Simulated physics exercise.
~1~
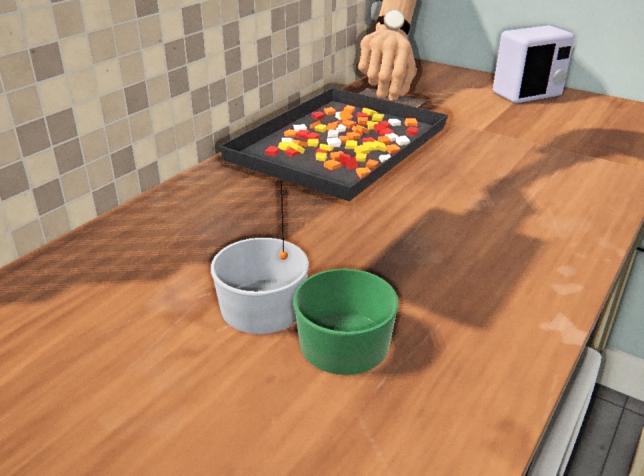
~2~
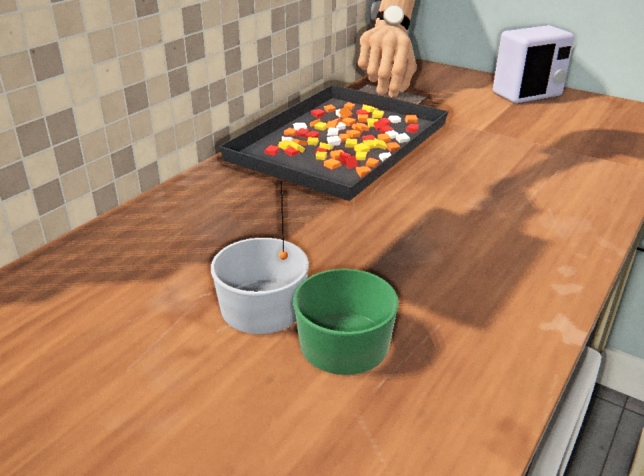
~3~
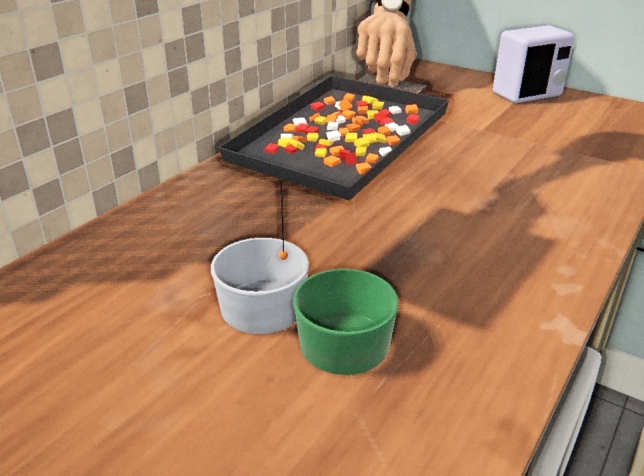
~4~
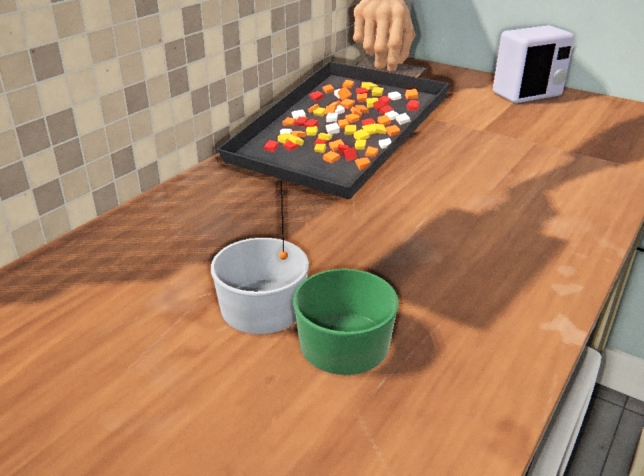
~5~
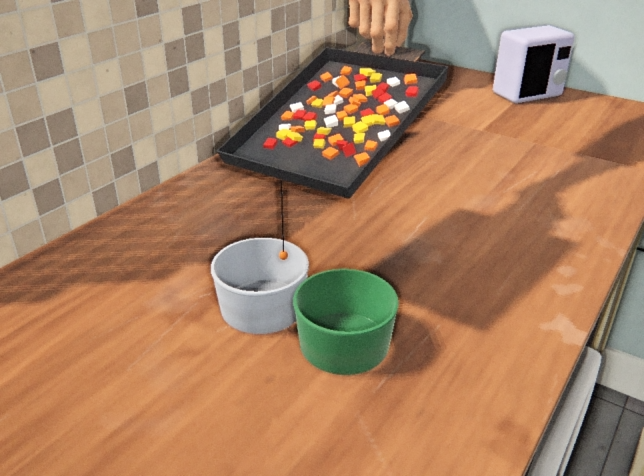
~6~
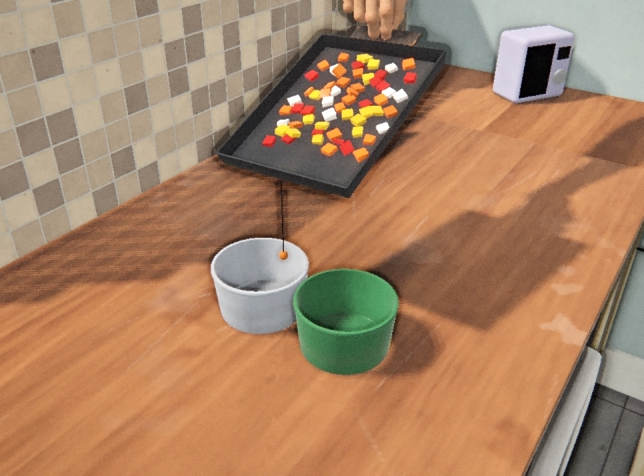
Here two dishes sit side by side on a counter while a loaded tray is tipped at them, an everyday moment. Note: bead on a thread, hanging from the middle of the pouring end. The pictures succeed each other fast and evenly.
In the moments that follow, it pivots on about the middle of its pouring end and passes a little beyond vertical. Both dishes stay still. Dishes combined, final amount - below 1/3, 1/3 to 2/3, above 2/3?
1/3 to 2/3.
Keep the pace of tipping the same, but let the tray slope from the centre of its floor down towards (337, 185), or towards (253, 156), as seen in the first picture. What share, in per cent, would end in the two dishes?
Shares: 90 %, then 60 %.
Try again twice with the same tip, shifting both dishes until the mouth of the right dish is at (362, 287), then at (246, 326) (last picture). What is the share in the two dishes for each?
Close to 10 in a hundred first, close to 30 in a hundred second.
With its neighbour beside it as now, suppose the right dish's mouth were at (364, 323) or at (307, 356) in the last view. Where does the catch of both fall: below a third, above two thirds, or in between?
Try 1 - one to two thirds; try 2 - under a third.
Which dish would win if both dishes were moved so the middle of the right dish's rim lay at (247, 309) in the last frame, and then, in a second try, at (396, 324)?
On the first try it would be the one to the right, on the second the one to the left.
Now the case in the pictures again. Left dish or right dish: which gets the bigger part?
That is left.
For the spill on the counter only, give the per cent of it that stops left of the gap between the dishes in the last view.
Share on the left: Near 100 %.
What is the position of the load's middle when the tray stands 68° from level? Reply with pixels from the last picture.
Near (273, 153).
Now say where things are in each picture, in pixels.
In the first picture, corners of the pouring end at (223, 146) and (350, 185), level; middle of the load at (353, 136), mosaic tiles; left dish at (231, 305); right dish at (318, 345); bead on its thread at (284, 255).
In the second picture, corners of the pouring end at (223, 146) and (350, 185), level; middle of the load at (353, 134).
In the third picture, corners of the pouring end at (222, 147) and (349, 185), tipped barely, lowest at the left corner; middle of the load at (353, 127).
In the fourth picture, corners of the pouring end at (221, 148) and (348, 185), tipped a little, lowest at the left corner; middle of the load at (353, 118).
In the fifth picture, corners of the pouring end at (220, 150) and (347, 185), tipped clearly, lowest at the left corner; middle of the load at (351, 109).
In the sixth picture, corners of the pouring end at (219, 152) and (345, 185), tipped clearly, lowest at the left corner; middle of the load at (349, 100); left dish at (231, 305); right dish at (318, 345).
Soon after the last picture, tray tipped steeply; nearly all on the tray; a small part in the air.
A little later, tray tipped past a quarter turn; most on the tray; a small part in the left dish; a small part outside both; a small part in the air.
Later still, tray tipped past a quarter turn; about half in the left dish; about half outside both.
At rest, tray tipped past a quarter turn; none in the right dish; about half in the left dish; about half outside both.
